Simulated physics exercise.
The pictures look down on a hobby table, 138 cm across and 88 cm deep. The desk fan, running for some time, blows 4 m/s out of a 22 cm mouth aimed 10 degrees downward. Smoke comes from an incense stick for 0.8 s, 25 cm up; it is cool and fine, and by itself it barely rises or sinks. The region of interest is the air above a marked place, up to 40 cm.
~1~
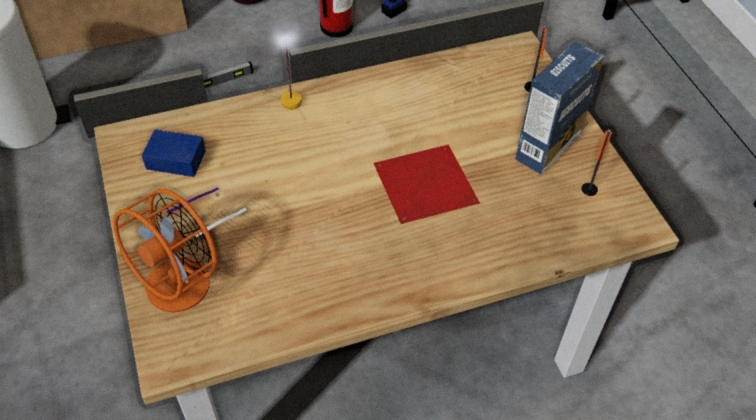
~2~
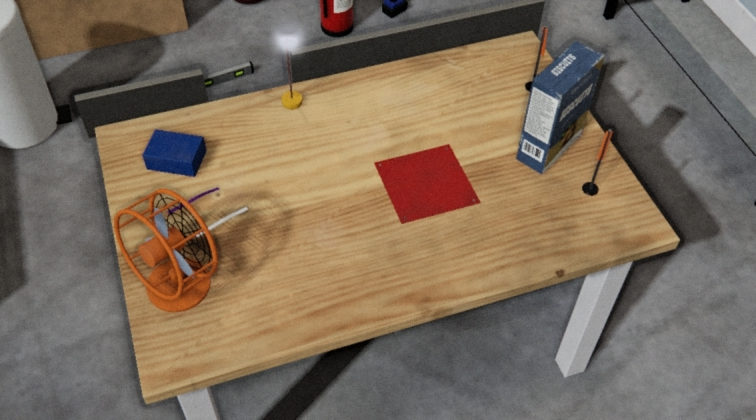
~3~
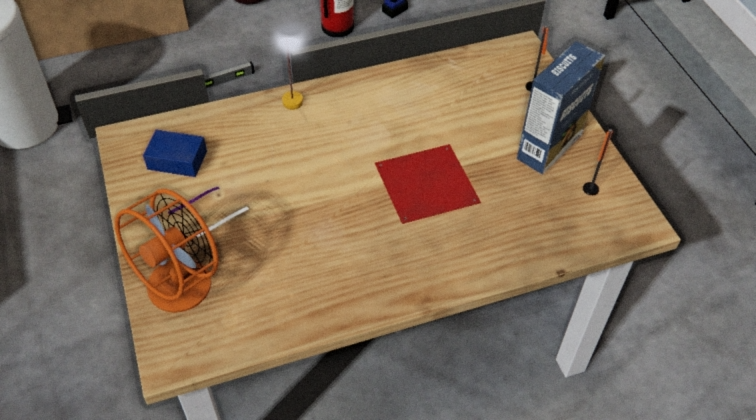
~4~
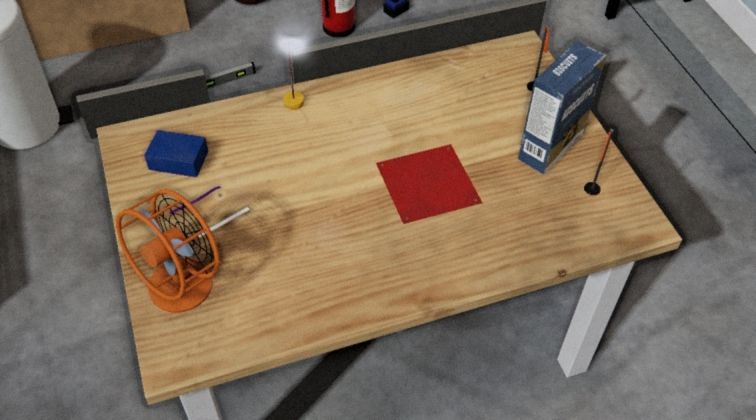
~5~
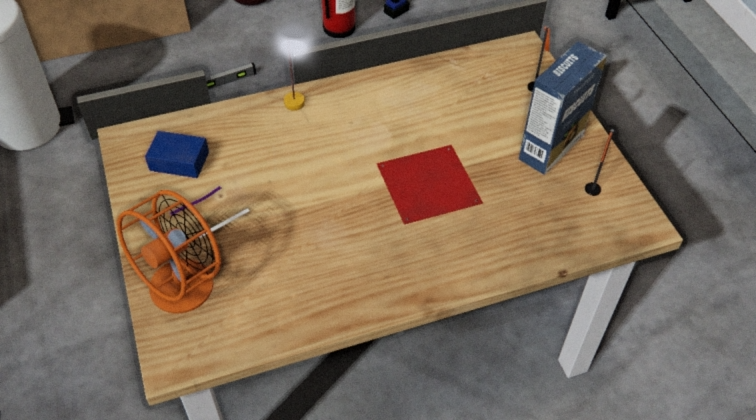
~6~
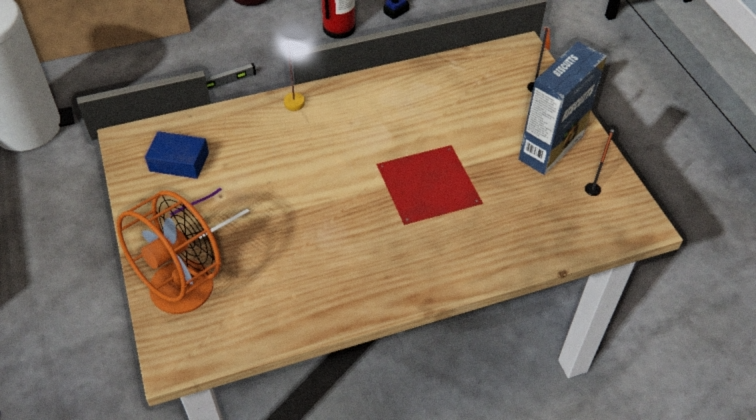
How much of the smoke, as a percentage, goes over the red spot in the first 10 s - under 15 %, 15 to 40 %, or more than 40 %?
Less than 15 % of it.
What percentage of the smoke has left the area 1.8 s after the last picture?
Estimate: Some 60 in a hundred.
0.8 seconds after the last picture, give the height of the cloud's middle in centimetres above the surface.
22 cm.
Then, 0.8 s after the last picture, 0 % has passed over the red spot; 2 % has left the area, and the middle of the rest is near (312, 22).
Then, 1.8 s after the last picture, 0 % has passed over the red spot; 56 % has left the area.
Then, 3.8 s after the last picture, 0 % has passed over the red spot; 96 % has left the area.
Then, 9.8 s after the last picture, 0 % has passed over the red spot; 100 % has left the area.
